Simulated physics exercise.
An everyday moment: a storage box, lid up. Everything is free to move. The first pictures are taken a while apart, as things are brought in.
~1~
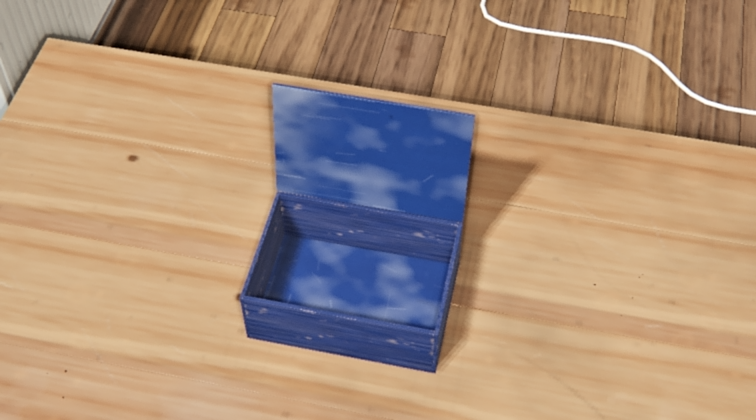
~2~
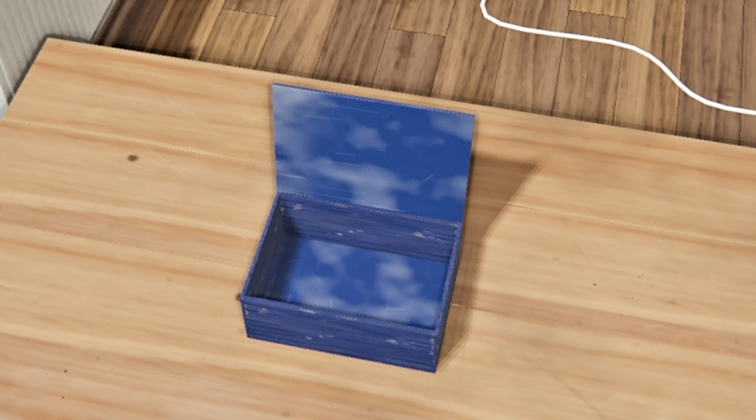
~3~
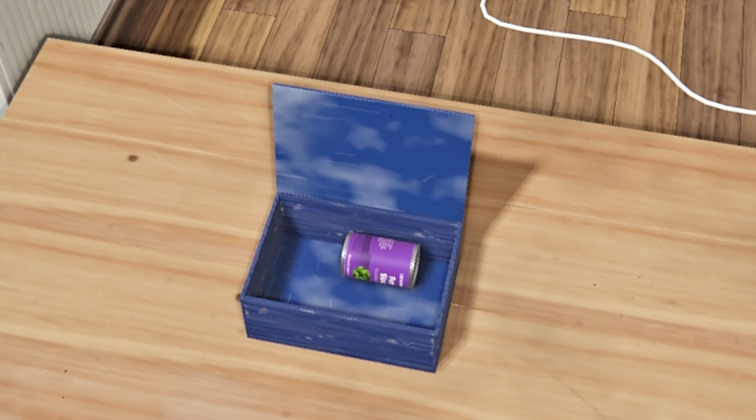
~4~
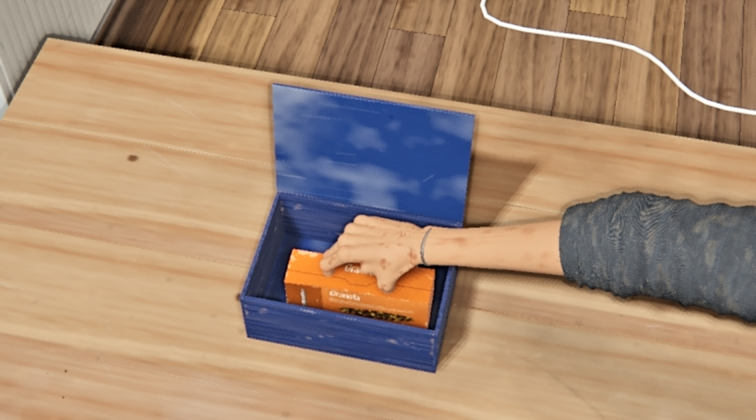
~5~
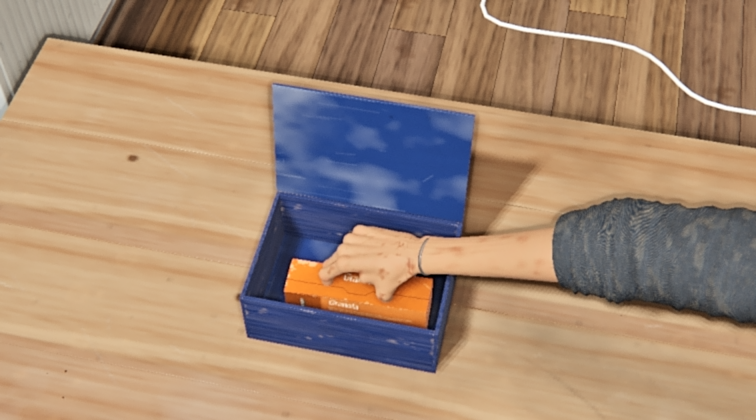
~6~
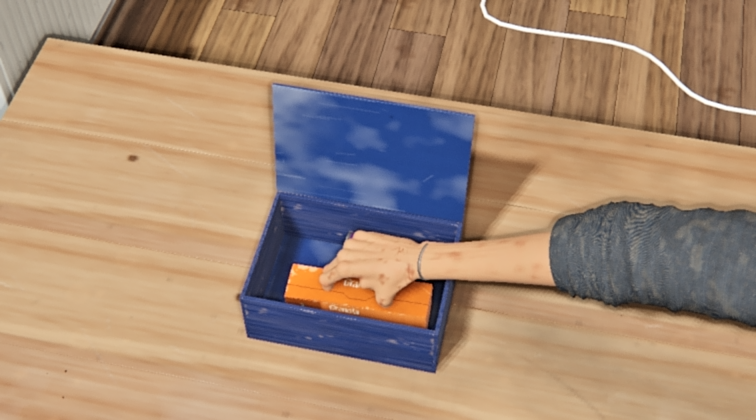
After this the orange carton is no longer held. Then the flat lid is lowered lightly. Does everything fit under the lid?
Outcome: The lid closes.
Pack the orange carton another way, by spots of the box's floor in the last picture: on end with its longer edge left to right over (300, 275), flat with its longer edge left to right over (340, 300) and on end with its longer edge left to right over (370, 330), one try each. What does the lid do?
In the first case it is held up; in the second case it shuts flat; in the third case it is held up.
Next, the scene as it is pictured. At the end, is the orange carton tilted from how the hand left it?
It stays as placed.
Then, 1.20 s later than the last frame, lid starting down.
Then, 1.60 s later than the last frame, lid 57° above the rim.
Then, 1.80 s later than the last frame, lid 34° above the rim.
Then, 2.00 s later than the last frame, lid 5° above the rim.
When it is over, lid shut; both as before. End places, in pixels of the last picture, orange carton near (359, 303).
